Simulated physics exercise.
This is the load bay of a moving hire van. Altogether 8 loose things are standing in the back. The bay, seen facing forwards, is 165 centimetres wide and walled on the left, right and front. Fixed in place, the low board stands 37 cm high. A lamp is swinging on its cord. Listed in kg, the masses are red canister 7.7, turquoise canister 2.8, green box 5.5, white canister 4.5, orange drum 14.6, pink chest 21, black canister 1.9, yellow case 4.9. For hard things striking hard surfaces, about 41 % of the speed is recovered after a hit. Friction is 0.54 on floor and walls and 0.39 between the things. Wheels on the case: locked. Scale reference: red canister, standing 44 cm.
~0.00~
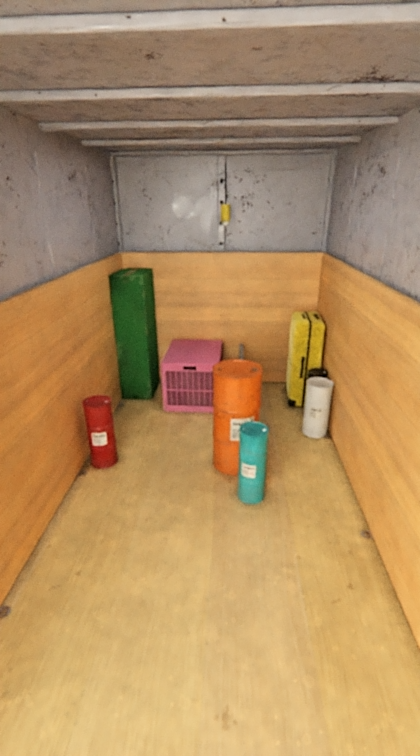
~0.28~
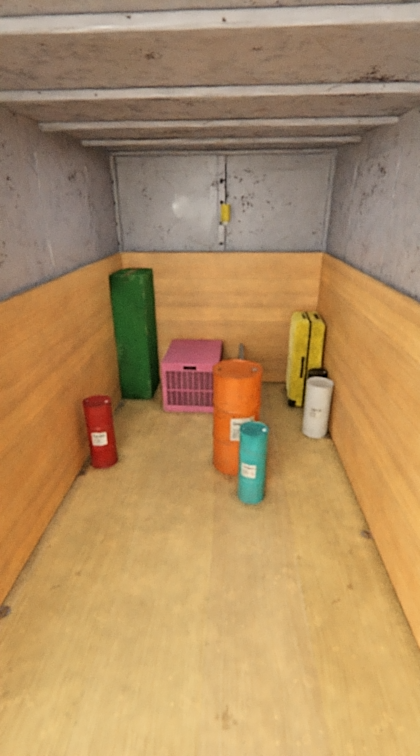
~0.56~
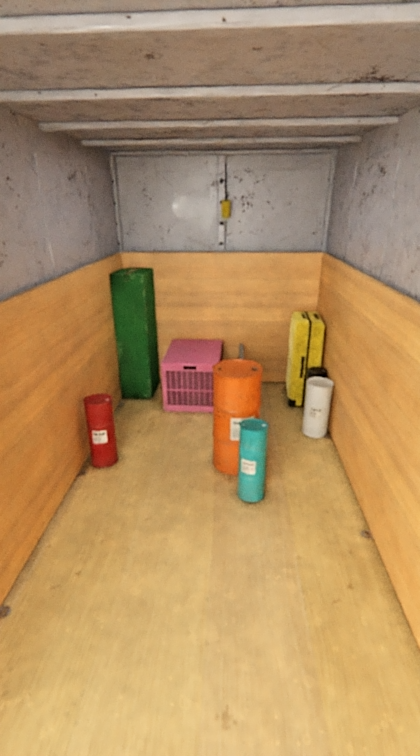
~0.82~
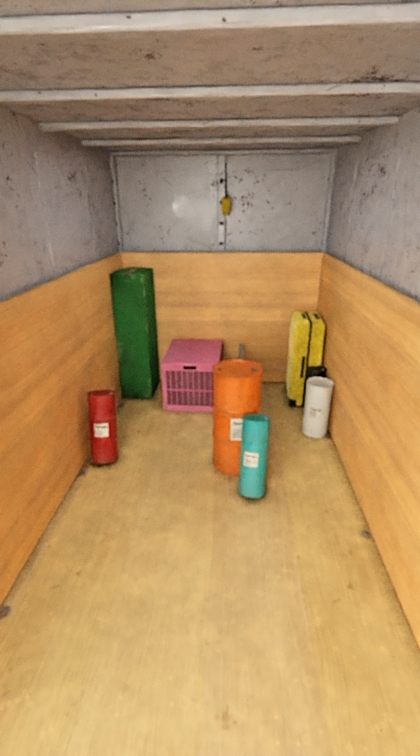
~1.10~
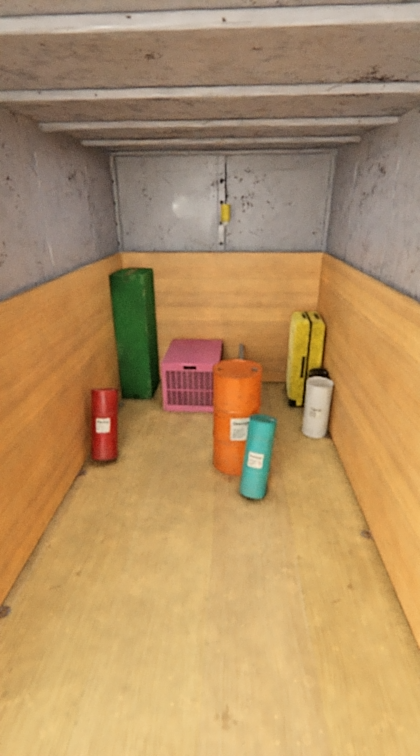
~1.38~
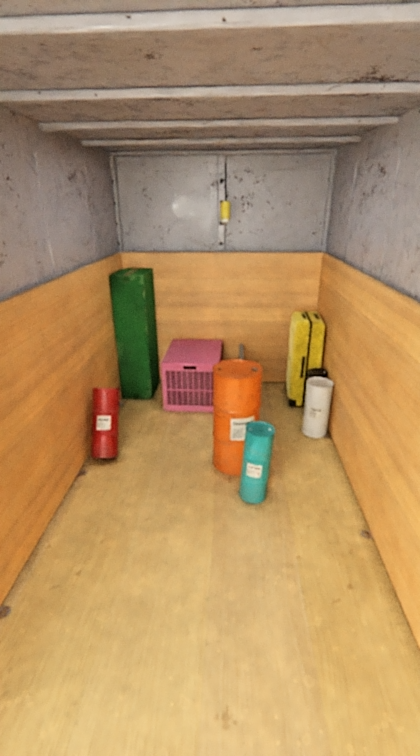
Tall green box standing still in a van as a turquoise canister leans, a red one tilts, and the turquoise nearly straightens.
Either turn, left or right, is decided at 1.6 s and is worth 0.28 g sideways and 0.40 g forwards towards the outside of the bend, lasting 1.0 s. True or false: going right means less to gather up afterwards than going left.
False.
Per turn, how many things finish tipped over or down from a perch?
Tally: Left 3, right 5.
Turning left. Around 1.88 s, force 0.40 g forwards, 0.28 g right; red canister on its side near (121, 424); turquoise canister at 7° to upright near (253, 458).
Around 2.58 s, smooth; red canister on its side near (177, 416); turquoise canister on its side near (311, 443); orange drum at 33° to upright.
Around 2.98 s, smooth; red canister on its side near (200, 418); turquoise canister on its side near (311, 443); orange drum on its side.
Finally (4.4 s), on their side or leaning hard in the back, red canister, turquoise canister and orange drum; the other 5 still in place (within 15 cm). Final places as that camera would see them, red canister near (224, 419), turquoise canister near (312, 443).
Turning right instead, red canister, turquoise canister, white canister, orange drum and black canister tipped over or down from a perch, 5 of 8 in all.
